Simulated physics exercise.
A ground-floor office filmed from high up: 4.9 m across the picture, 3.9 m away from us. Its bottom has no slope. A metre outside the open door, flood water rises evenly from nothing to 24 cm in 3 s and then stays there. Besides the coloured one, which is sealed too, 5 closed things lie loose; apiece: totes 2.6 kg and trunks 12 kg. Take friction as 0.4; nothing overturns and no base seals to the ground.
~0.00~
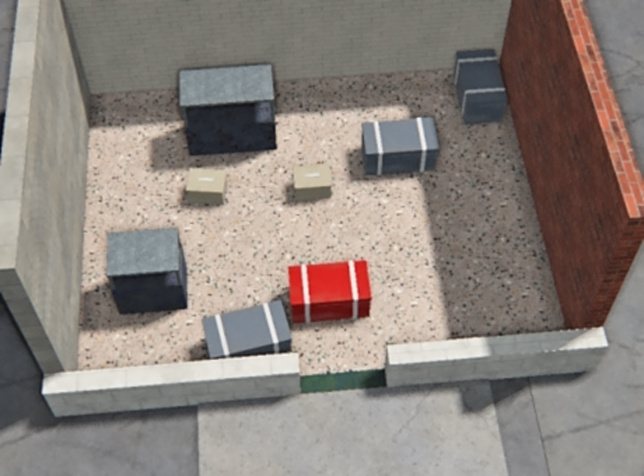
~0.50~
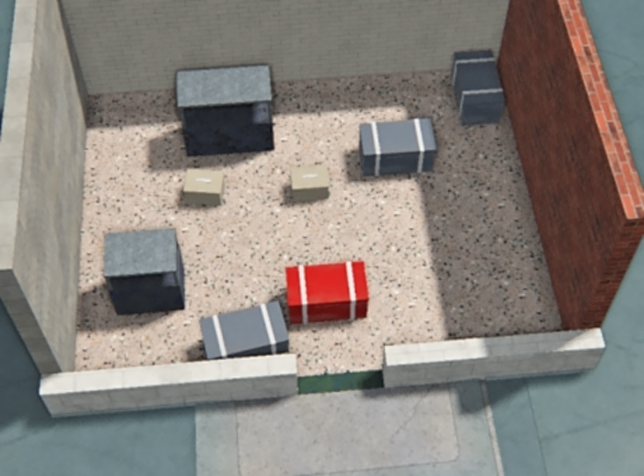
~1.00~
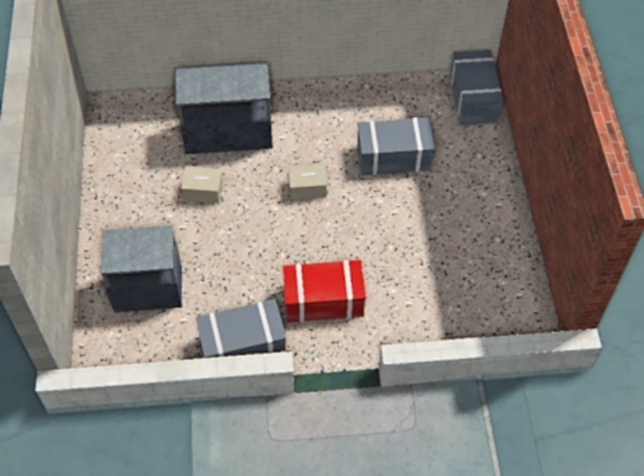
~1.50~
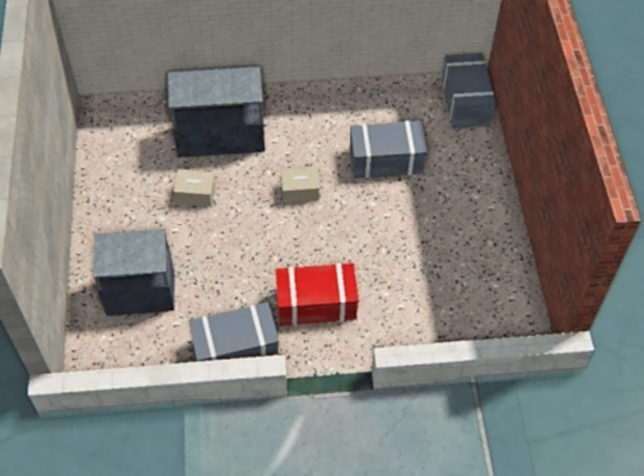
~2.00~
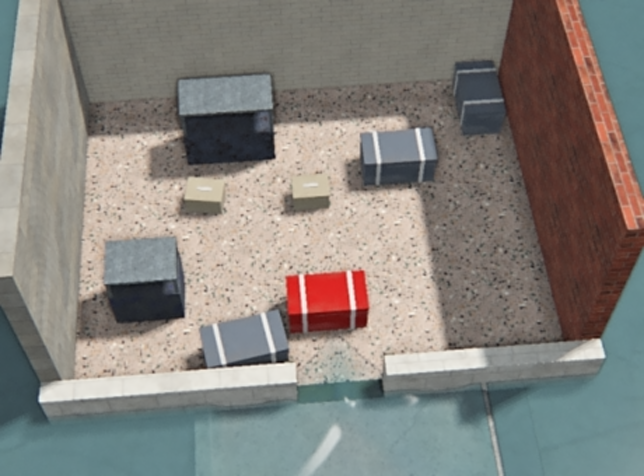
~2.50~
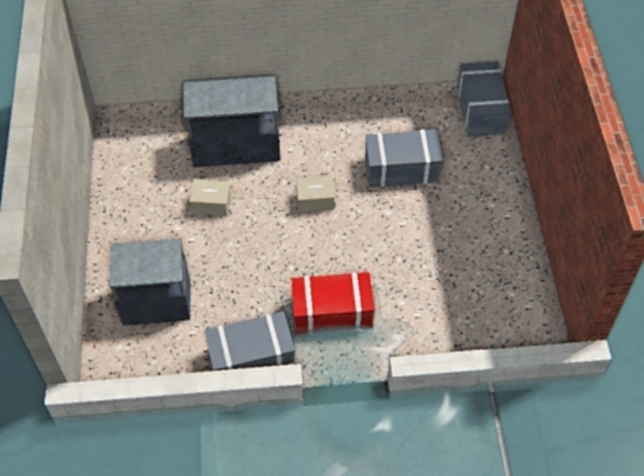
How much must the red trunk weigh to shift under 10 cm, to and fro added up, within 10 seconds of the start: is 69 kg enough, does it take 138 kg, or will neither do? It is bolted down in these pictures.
For it, only the larger load is enough.
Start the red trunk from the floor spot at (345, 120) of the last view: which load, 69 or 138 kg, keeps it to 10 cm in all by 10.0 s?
Either load holds.
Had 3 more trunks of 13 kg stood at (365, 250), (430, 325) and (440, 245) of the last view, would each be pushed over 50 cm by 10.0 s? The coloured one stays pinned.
In turn: Short of it, over, more.
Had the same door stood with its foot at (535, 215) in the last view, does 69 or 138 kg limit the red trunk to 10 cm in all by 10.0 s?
In that case the lower weight is enough.
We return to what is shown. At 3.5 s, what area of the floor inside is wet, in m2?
Roughly 4.0 m2.
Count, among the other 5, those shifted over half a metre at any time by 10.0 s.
I count 3.
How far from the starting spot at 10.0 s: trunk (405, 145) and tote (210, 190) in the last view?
In turn: 20 cm, 140 cm.
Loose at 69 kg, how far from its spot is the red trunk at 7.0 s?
About 30 cm.
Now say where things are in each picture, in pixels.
The first picture shows the red trunk at (329, 282) rests on the ground; 0.0 m2 under water; 0 of 6 have shifted.
The second picture shows the red trunk at (327, 283) rests on the ground; water covers 0.0 m2; 0 of 6 have shifted.
The third picture shows the red trunk at (324, 281) rests on the ground; 0.0 m2 under water; 0 of 6 have shifted.
The fourth picture shows the red trunk at (317, 284) rests on the ground; 0.0 m2 under water; 0 of 6 have shifted.
The fifth picture shows the red trunk at (327, 292), on the bottom; water covers 0.2 m2; 0 of 6 have shifted.
The sixth picture shows the red trunk at (332, 294) rests on the ground; water covers 0.6 m2; 0 of 6 have shifted.
After 3.5 s the red trunk would be 7 cm from its start with 69 kg and 0 cm from its start with 138 kg; 8 cm of water round it then.
After 4.5 s the red trunk would be 27 cm from its start with 69 kg and 0 cm from its start with 138 kg; 7 cm of water round it then.
After 7.0 s the red trunk would be 27 cm from its start with 69 kg and 0 cm from its start with 138 kg; 7 cm of water round it then.
After 10.0 s the red trunk would be 28 cm from its start with 69 kg and 0 cm from its start with 138 kg; 8 cm of water round it then.
